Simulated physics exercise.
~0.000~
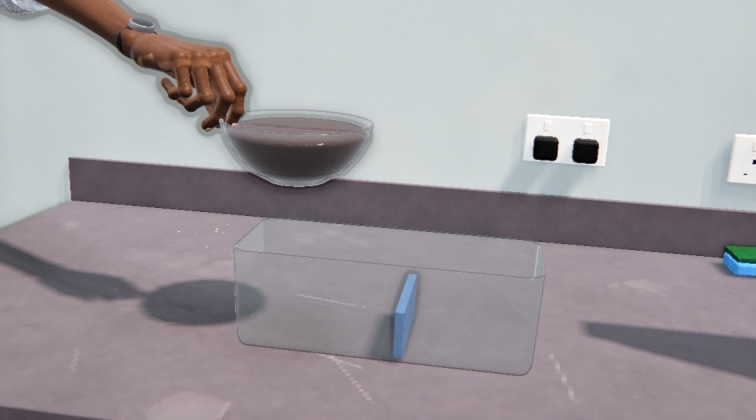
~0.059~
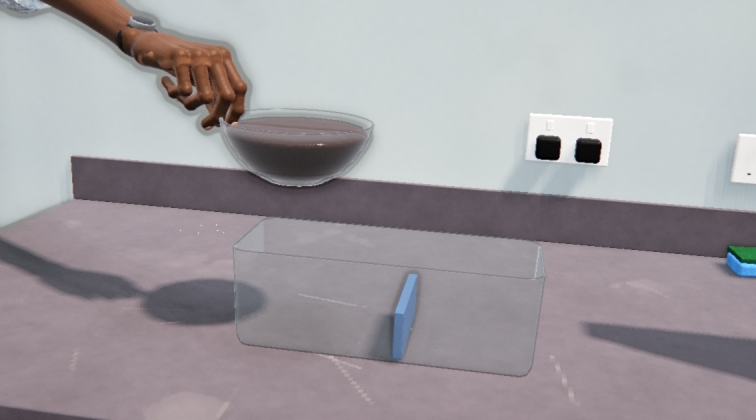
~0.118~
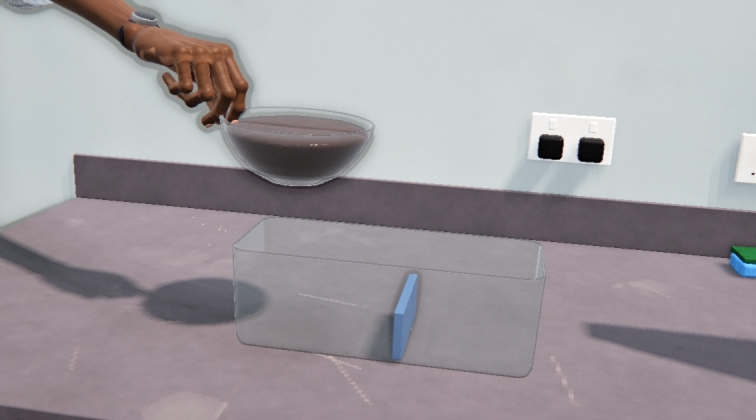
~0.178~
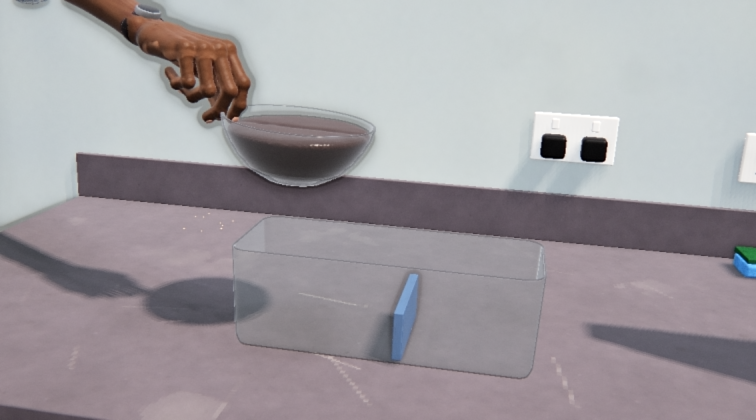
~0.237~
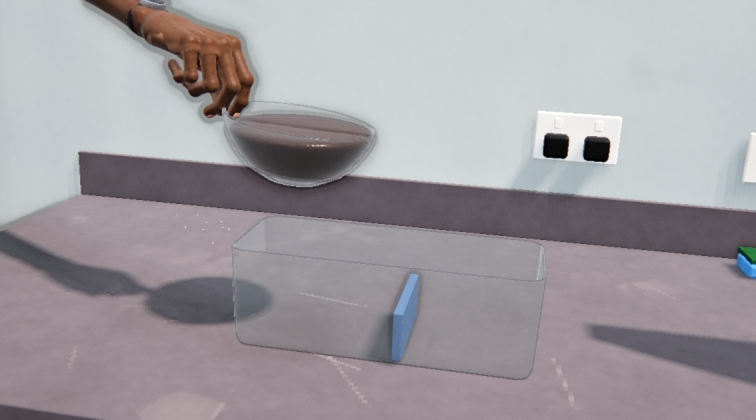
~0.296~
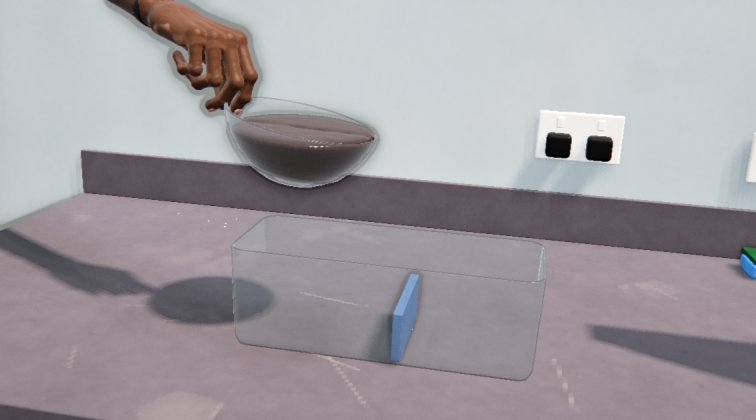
On a mottled purple-grey counter against a pale wall, a hand holds a clear bowl of dark liquid above a long transparent basin with a low blue divider inside. The bowl stays level at first, then the hand tilts it slightly to the right, while the basin remains still.
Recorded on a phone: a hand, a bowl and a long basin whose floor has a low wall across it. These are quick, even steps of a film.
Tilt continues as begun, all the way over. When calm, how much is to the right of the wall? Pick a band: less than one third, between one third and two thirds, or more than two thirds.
It is between one third and two thirds.
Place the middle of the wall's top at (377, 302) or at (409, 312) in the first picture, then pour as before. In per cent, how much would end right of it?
Try 1: Some 75 %; try 2: 55 %.
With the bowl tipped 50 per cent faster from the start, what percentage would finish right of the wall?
I'd put it at some 45 percent.
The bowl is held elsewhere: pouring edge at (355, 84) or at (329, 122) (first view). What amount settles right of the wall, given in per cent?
First place gives some 50 %, second place some 0 %.
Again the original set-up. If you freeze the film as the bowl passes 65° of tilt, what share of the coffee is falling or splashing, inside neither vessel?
30 %.
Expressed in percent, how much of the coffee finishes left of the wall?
Around 40 percent.
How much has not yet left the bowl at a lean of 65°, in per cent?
Some 30 per cent.
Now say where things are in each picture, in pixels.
The first picture shows tilt 0°; pouring edge (372, 128); surface from (231, 125) to (368, 136); the long basin's rim runs from (249, 234) to (542, 260); the wall's top is at (407, 293).
The second picture shows tilt 0°; pouring edge (372, 128); surface from (231, 124) to (368, 135).
The third picture shows tilt 2°; pouring edge (373, 130); surface from (232, 122) to (369, 136).
The fourth picture shows tilt 4°; pouring edge (374, 133); surface from (233, 122) to (370, 137).
The fifth picture shows tilt 7°; pouring edge (374, 137); surface from (236, 121) to (372, 137).
The sixth picture shows tilt 11°; pouring edge (375, 142); surface from (238, 120) to (375, 138).
By 0.80 s the tilt is 65° and 28 per cent is still to pour, 7 is left of the wall and 37 right of it.
By 1.16 s the tilt is 103° and 0 per cent is still to pour, 40 is left of the wall and 58 right of it.
By 1.54 s the tilt is 114° and 0 per cent is still to pour, 40 is left of the wall and 59 right of it.
By 1.96 s the tilt is 114° and 0 per cent is still to pour, 40 is left of the wall and 59 right of it.
At rest 40 per cent lies left of the wall, 59 right of it and 2 outside.
